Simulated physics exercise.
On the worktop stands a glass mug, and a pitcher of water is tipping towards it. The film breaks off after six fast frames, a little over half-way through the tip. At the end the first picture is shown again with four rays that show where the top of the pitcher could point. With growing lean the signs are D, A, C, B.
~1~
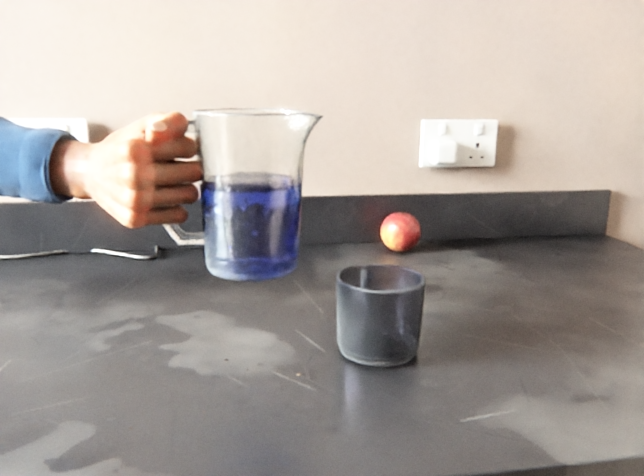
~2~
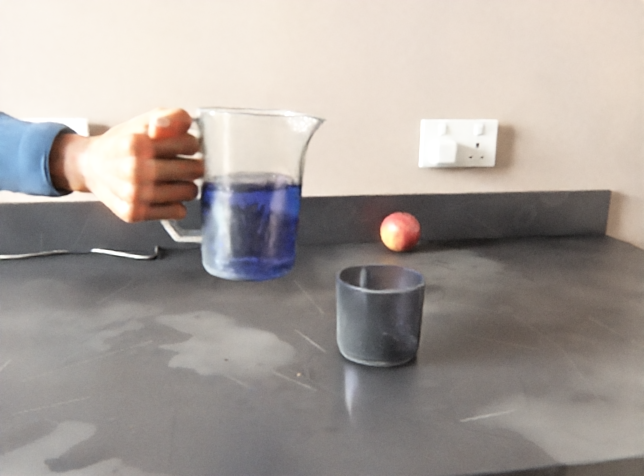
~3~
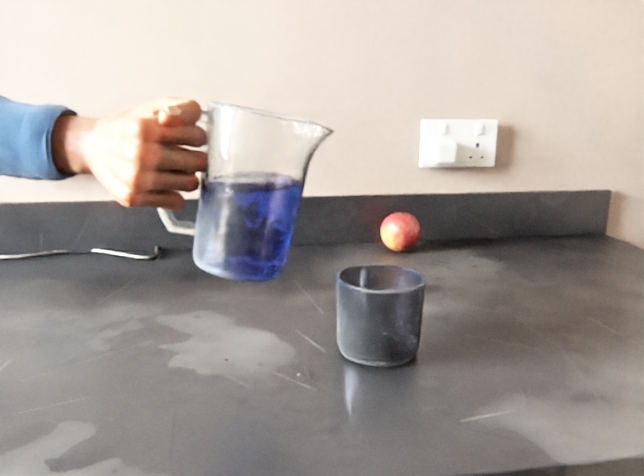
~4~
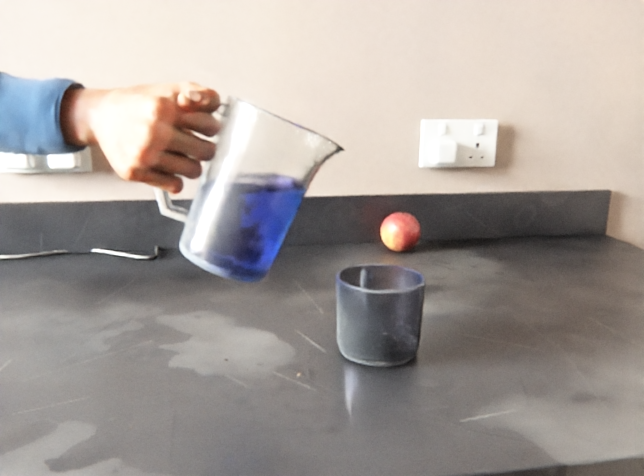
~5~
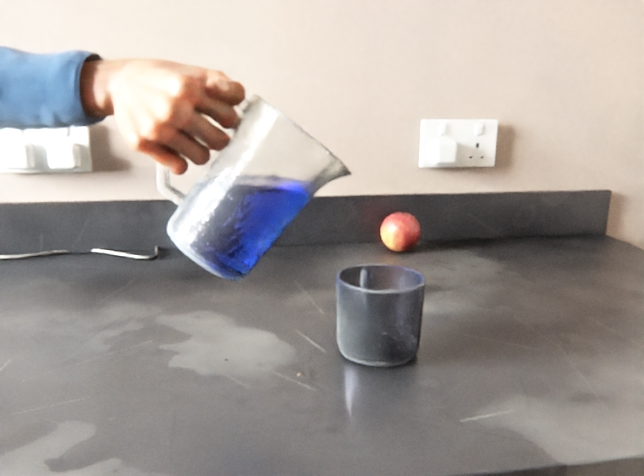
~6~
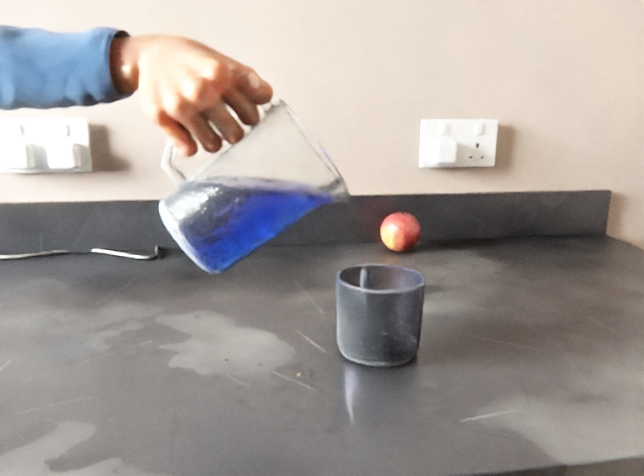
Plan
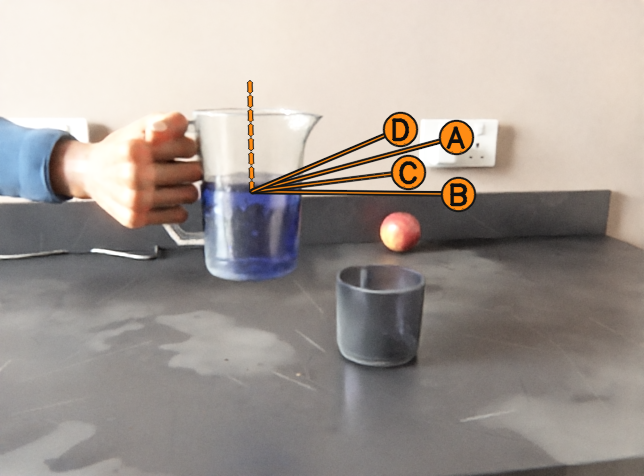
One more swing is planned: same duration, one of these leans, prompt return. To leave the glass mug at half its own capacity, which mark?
Tilt A.
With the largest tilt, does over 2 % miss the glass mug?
Yes.
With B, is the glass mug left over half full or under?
Over half.
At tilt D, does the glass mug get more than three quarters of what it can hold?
No, less.
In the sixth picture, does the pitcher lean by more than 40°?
Yes, it does.
On the marked copy, A at (439, 141); B at (441, 193); C at (392, 174); D at (384, 135).
With A, the glass mug ends with about 53 % of what it can hold.
With B, the glass mug ends with about 84 % of what it can hold; 11 % of the water is spilt.
With C, the glass mug ends with about 68 % of what it can hold; 7 % of the water is spilt.
With D, the glass mug ends with about 31 % of what it can hold.
